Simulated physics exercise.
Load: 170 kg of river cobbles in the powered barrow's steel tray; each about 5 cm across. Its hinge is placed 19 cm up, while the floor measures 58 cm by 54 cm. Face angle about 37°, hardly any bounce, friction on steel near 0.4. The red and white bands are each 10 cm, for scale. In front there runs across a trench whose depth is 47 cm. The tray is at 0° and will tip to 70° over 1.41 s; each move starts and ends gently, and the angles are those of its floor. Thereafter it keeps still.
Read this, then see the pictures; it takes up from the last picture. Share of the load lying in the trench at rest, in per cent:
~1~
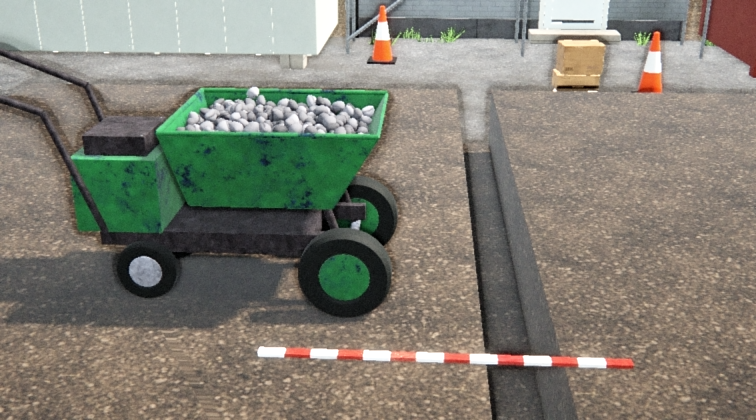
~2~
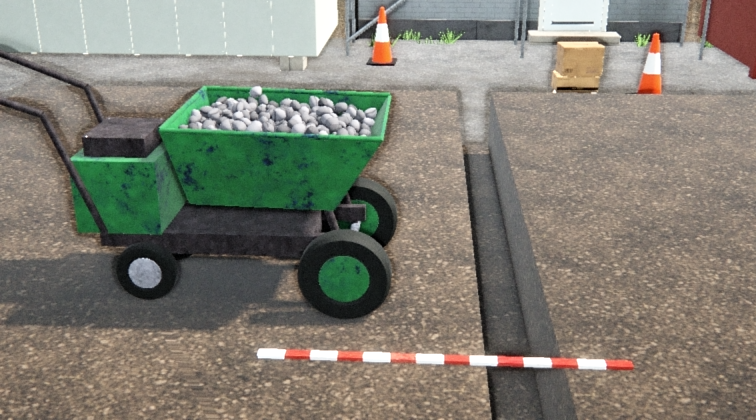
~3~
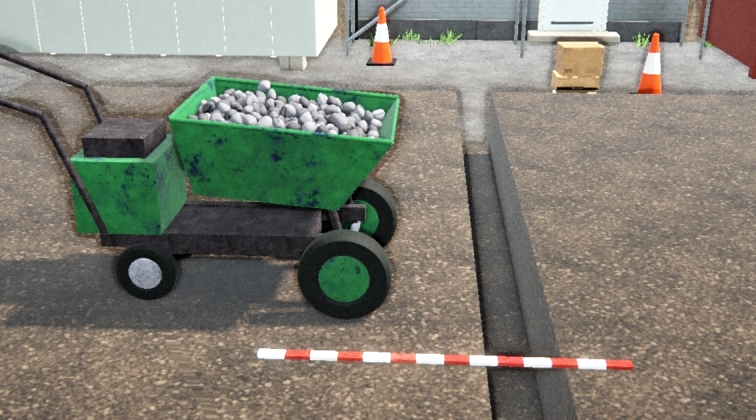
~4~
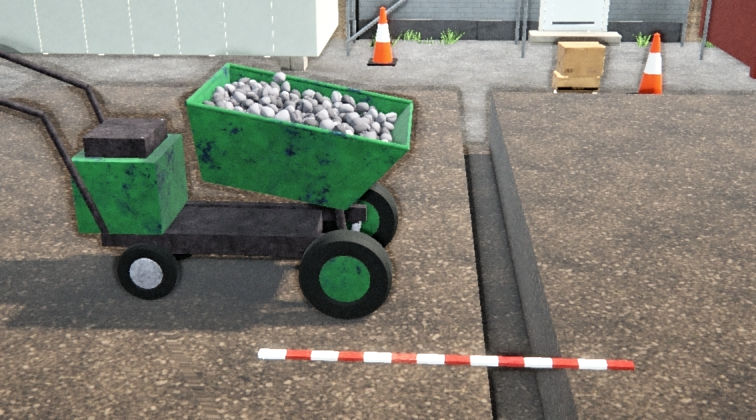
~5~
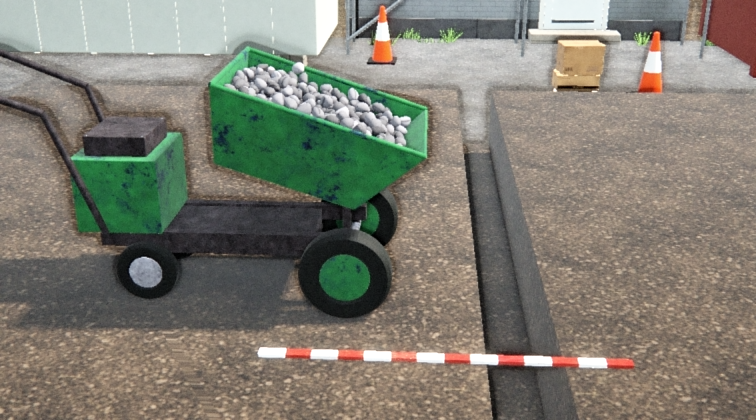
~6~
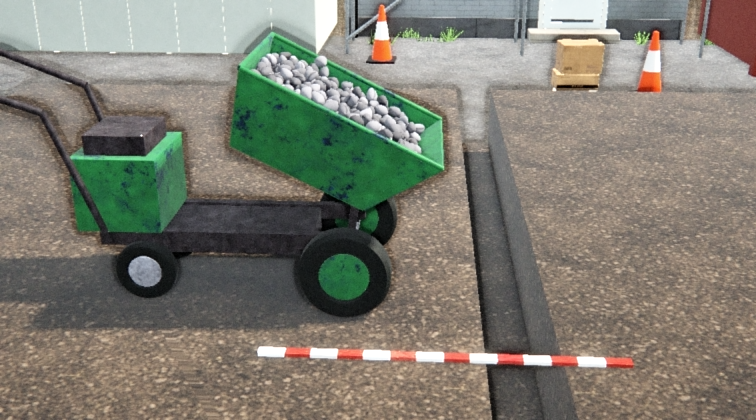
63 per cent.
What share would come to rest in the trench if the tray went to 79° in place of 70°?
In that case near 70 per cent.
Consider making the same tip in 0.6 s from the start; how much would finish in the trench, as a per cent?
Roughly 40% would finish there.
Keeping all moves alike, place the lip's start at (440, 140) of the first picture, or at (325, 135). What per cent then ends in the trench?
Close to 20 percent in the first case, 75 percent in the second.
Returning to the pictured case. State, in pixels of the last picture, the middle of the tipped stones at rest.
I'd point somewhere around (522, 349).
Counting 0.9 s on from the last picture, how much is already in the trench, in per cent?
Some 25 per cent.
Then, 0.5 s after the last picture the floor is at 59°, 99 % in the tray, 1 % in the trench; the foremost stones are at (500, 214).
Then, 0.9 s after the last picture the floor is at 70°, 61 % in the tray, 23 % in the trench, 16 % past the trench; the foremost stones are at (631, 287).
Then, 1.3 s after the last picture the floor is at 70°, 35 % in the tray, 36 % in the trench, 29 % past the trench; the foremost stones are at (720, 279).
Then, 3.2 s after the last picture the floor is at 70°, 9 % in the tray, 63 % in the trench, 28 % past the trench; the foremost stones are past the picture's edge.
